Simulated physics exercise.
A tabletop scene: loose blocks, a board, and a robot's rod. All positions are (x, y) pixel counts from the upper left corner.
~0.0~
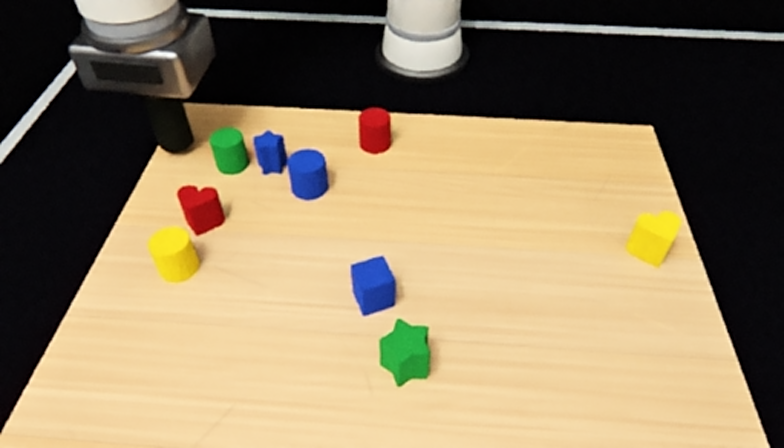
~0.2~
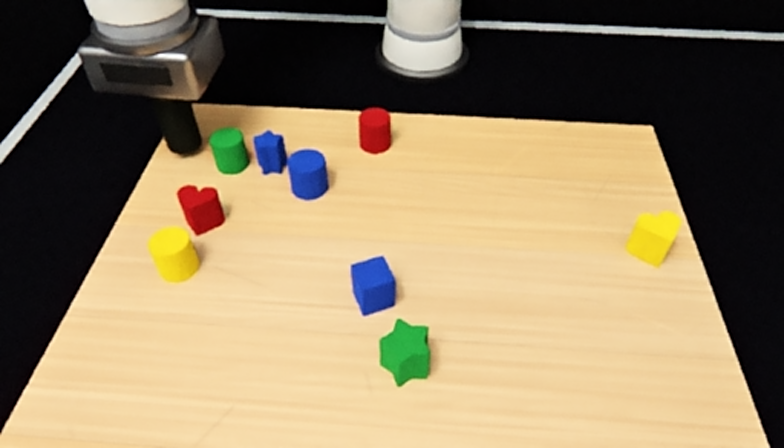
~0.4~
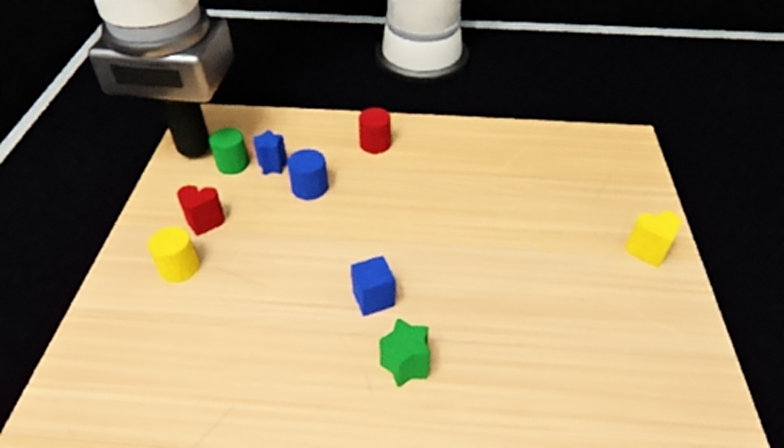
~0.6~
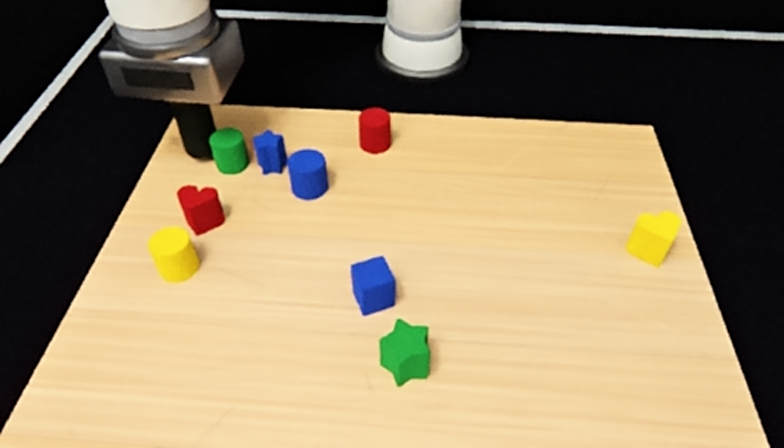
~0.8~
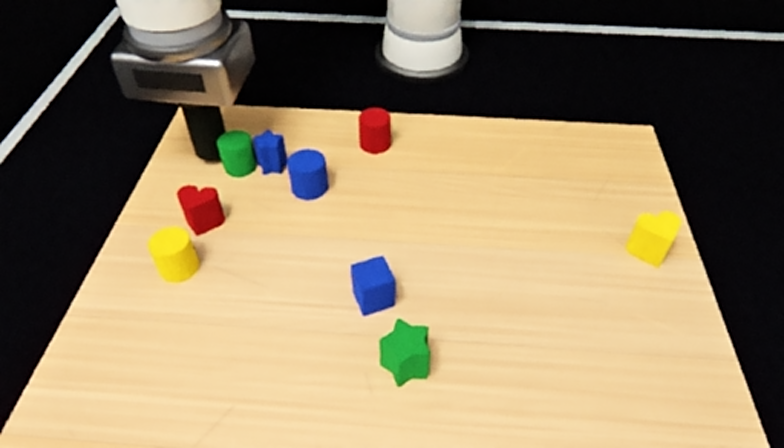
At the start, a robot's dark rod stands at the upper left corner of a wooden tabletop scattered with red, blue, green and yellow blocks. The rod slides slowly right to the green cylinder, then nudges it slightly right, close against the blue star, while the other blocks stay still.
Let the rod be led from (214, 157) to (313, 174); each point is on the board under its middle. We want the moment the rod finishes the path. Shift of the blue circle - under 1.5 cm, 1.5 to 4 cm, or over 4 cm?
The distance will be 1.5 to 4 cm.
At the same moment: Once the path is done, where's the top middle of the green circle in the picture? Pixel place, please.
I'd say the green circle ends with its top centre at (285, 167).
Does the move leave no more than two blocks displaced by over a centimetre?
Final answer: No.
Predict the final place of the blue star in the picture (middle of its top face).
Its top centre is at about (340, 148).
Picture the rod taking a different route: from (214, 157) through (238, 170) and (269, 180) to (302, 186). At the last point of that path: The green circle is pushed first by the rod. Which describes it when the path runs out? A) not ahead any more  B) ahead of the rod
My pick is B.
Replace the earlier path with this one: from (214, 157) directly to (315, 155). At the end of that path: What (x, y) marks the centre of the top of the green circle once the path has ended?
Final place: (263, 151).
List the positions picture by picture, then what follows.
In the first picture, lower end of the rod (177, 142), tops of blocks, green circle (226, 137), blue star (268, 138), blue circle (306, 160), red circle (375, 117).
In the second picture, rod (185, 144), blocks as before.
In the third picture, rod (194, 146), blocks as before.
In the fourth picture, rod (203, 148), blocks as before.
In the fifth picture, rod (213, 150), green circle (234, 139), blue star (268, 138), blue circle (306, 160), red circle (375, 117).
On the path given first. One third of the way, rod (245, 156); green circle (262, 150); blue star (290, 142), turned 75° anticlockwise.
Two thirds of the way, rod (279, 161); green circle (280, 163); blue star (304, 144), turned 110° anticlockwise; blue circle (317, 165).
At the end, rod (312, 167); green circle (285, 167); blue star (340, 148), turned 115° anticlockwise; blue circle (326, 170); red circle not moved.
